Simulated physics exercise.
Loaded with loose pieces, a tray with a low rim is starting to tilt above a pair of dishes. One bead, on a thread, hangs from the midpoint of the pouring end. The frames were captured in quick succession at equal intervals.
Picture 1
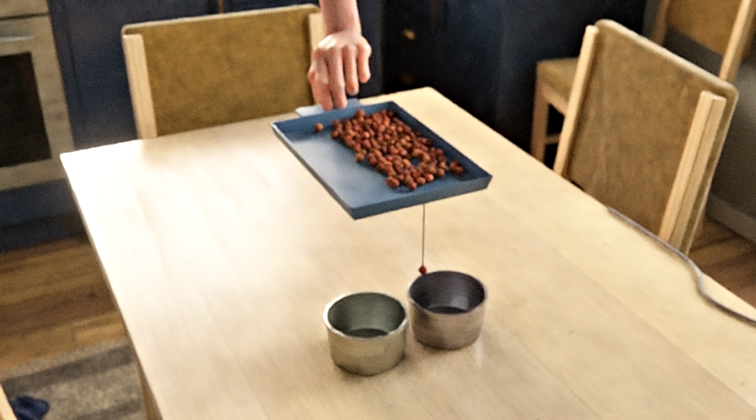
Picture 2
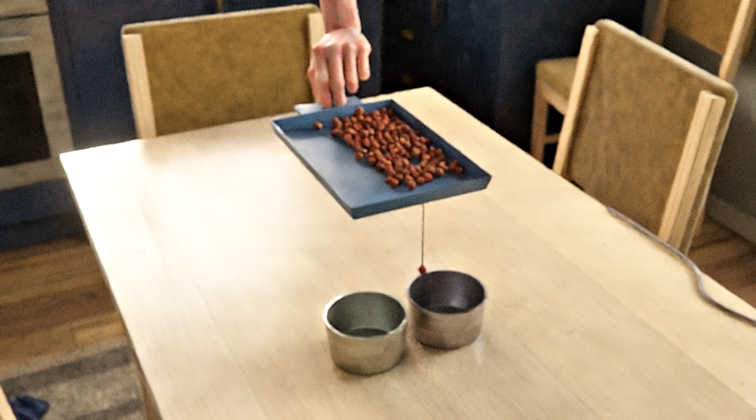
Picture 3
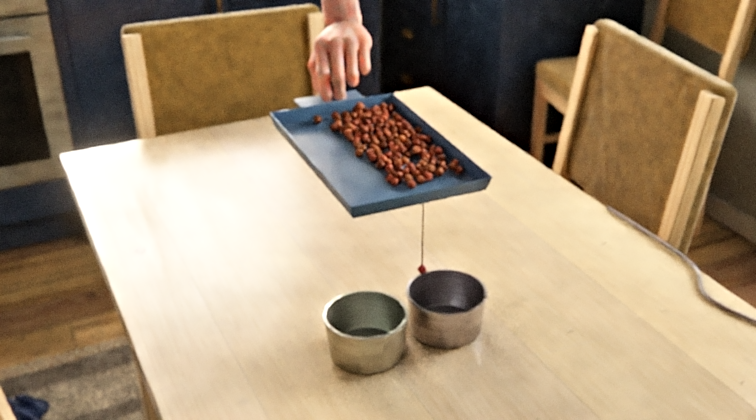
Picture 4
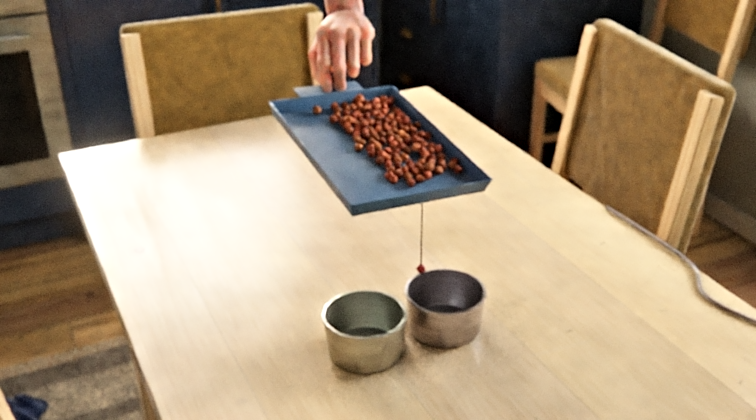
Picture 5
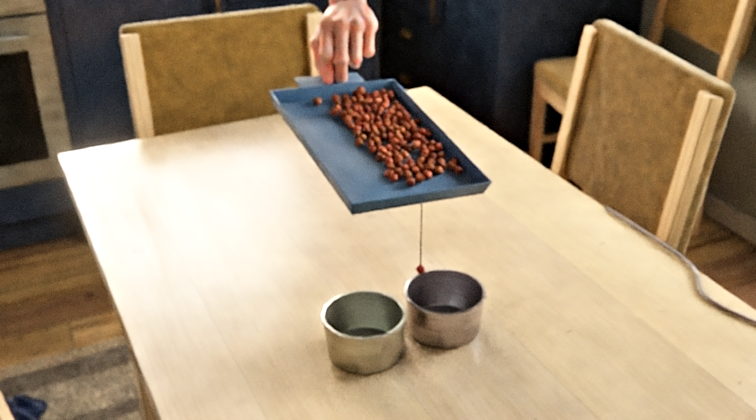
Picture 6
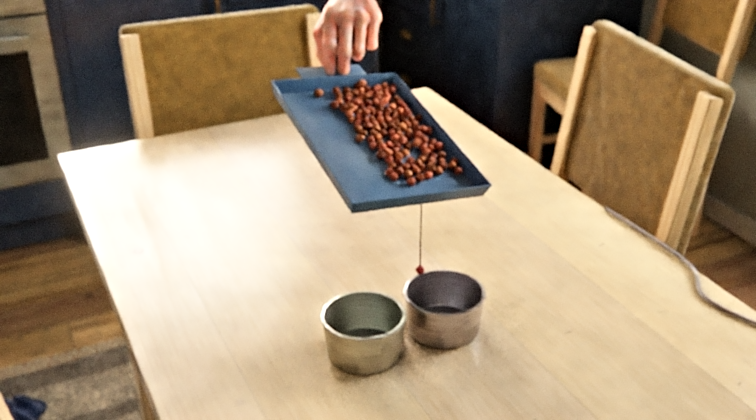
A hand held a blue tray of small reddish-brown pieces above two metal dishes on a wooden table, then slowly raised the handle end, tilting the tray slightly while a bead hung beneath its front edge.
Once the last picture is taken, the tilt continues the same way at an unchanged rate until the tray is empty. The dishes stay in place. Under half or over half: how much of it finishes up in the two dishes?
Under half.
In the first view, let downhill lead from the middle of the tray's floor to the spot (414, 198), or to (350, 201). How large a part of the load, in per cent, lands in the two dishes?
For the first aim it is 60 in a hundred, for the second 40 in a hundred.
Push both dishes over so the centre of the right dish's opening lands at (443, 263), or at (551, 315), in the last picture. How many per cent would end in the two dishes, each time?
About 20 per cent, then about 0 per cent.
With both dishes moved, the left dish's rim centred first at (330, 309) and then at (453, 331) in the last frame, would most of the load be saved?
At the first place the smaller part, at the second less than half.
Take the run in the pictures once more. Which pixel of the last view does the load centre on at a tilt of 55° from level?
Somewhere about (443, 138).
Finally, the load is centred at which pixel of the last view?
About pixel (495, 310).
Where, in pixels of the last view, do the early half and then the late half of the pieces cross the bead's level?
I'd put it at roughly (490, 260), and after that at roughly (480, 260).
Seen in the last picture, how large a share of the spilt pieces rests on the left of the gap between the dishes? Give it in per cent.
I'd put it at around 0 per cent.
Just after the last frame, tray tipped steeply; almost all on the tray; just a few in the air.
A moment on, tray tipped right over; almost all on the tray; just a few outside both.
Further on, tray tipped past a quarter turn; roughly a quarter in the right dish; the larger part outside both.
When it is over, tray tipped past a quarter turn; not one in the left dish; roughly a quarter in the right dish; the larger part outside both.
